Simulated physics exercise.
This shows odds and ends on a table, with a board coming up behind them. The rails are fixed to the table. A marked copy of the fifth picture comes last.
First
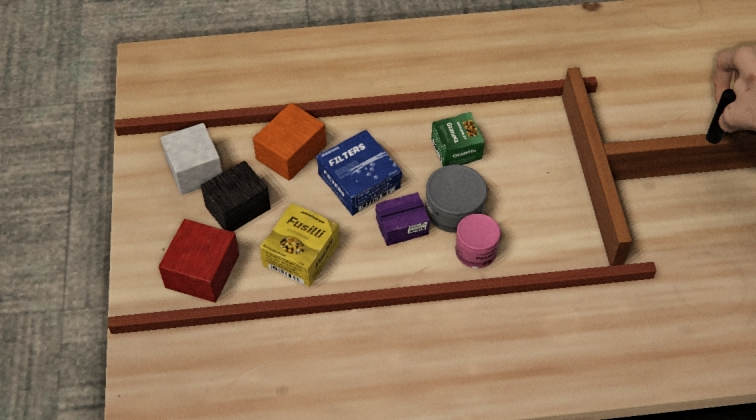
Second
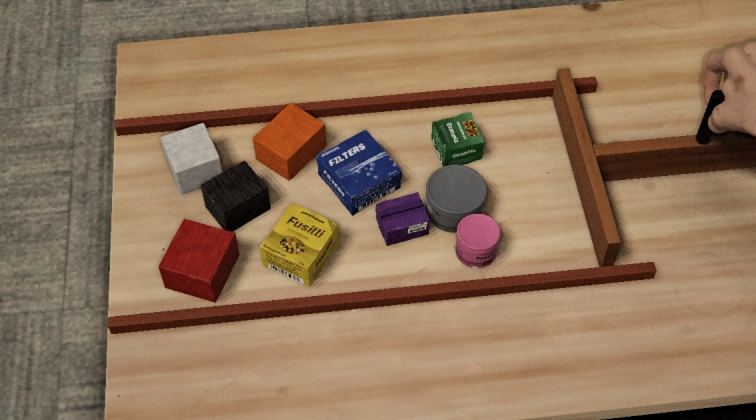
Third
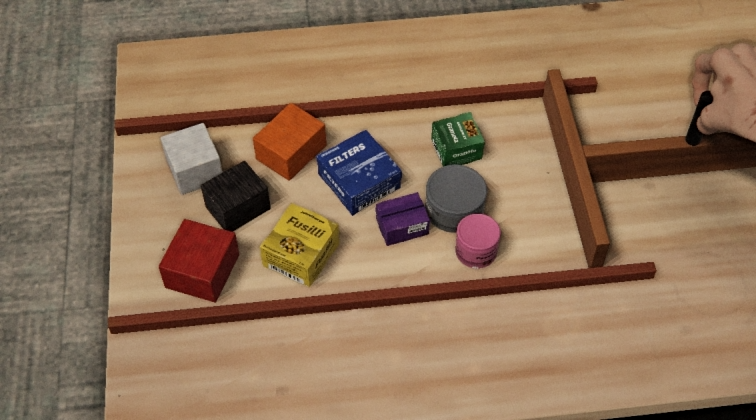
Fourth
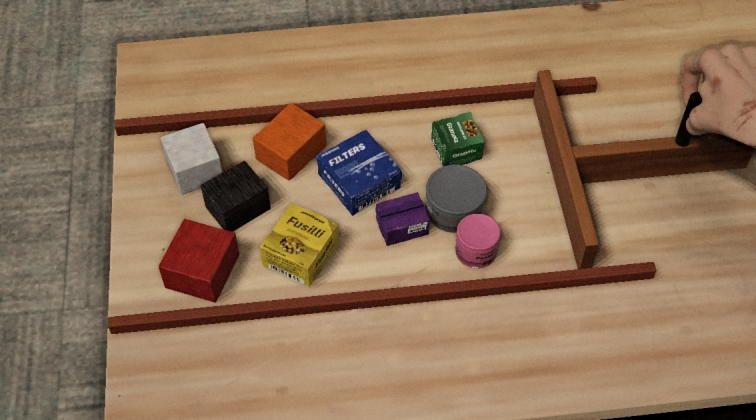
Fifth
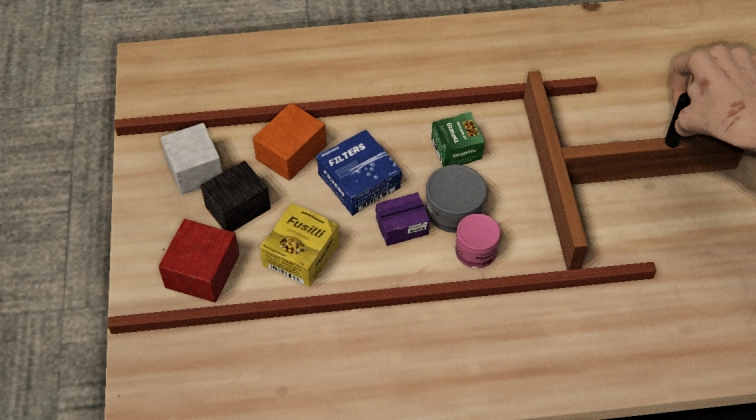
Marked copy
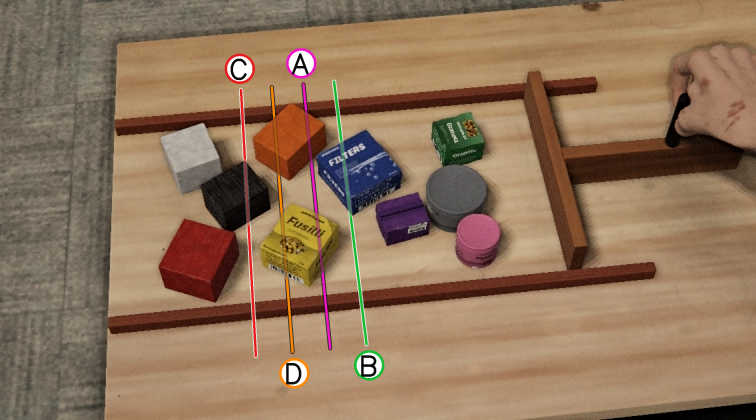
At the start, assorted coloured blocks, small boxes and round containers sit between two reddish-brown rails on a wooden table, with a wooden board on a handle to their right. A hand then slides the board slowly leftward a short way, narrowing the gap, while the objects stay still and untouched.
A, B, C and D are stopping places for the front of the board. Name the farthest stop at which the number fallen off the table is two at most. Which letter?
Line C.
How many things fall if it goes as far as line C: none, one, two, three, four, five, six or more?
In all, one.
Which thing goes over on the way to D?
The red block goes over.
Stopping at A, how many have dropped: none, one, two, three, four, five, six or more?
By then, none.
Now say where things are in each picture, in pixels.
The first frame shows orange block (290, 142); pink jar (478, 241); black block (236, 197).
The second frame shows board (588, 150); white block (193, 159).
The third frame shows board (577, 151); green packet (458, 141).
The fourth frame shows board (567, 152); purple box (402, 219).
The fifth frame shows board (556, 153); red block (200, 260); orange block (290, 142); pink jar (478, 241).
On the marked copy, A at (316, 205); B at (349, 202); C at (248, 211); D at (281, 208).
Taking C. A third of the way, board (447, 164); pink jar (429, 247); green packet (410, 144).
Two thirds of the way, board (335, 174); red block (144, 251); black block (204, 206).
When it is over, board (250, 182); red block over the edge; white block (120, 170); one fallen.
As for the rest, A is within the limit but short; B is within the limit but short; D is within the limit but short.
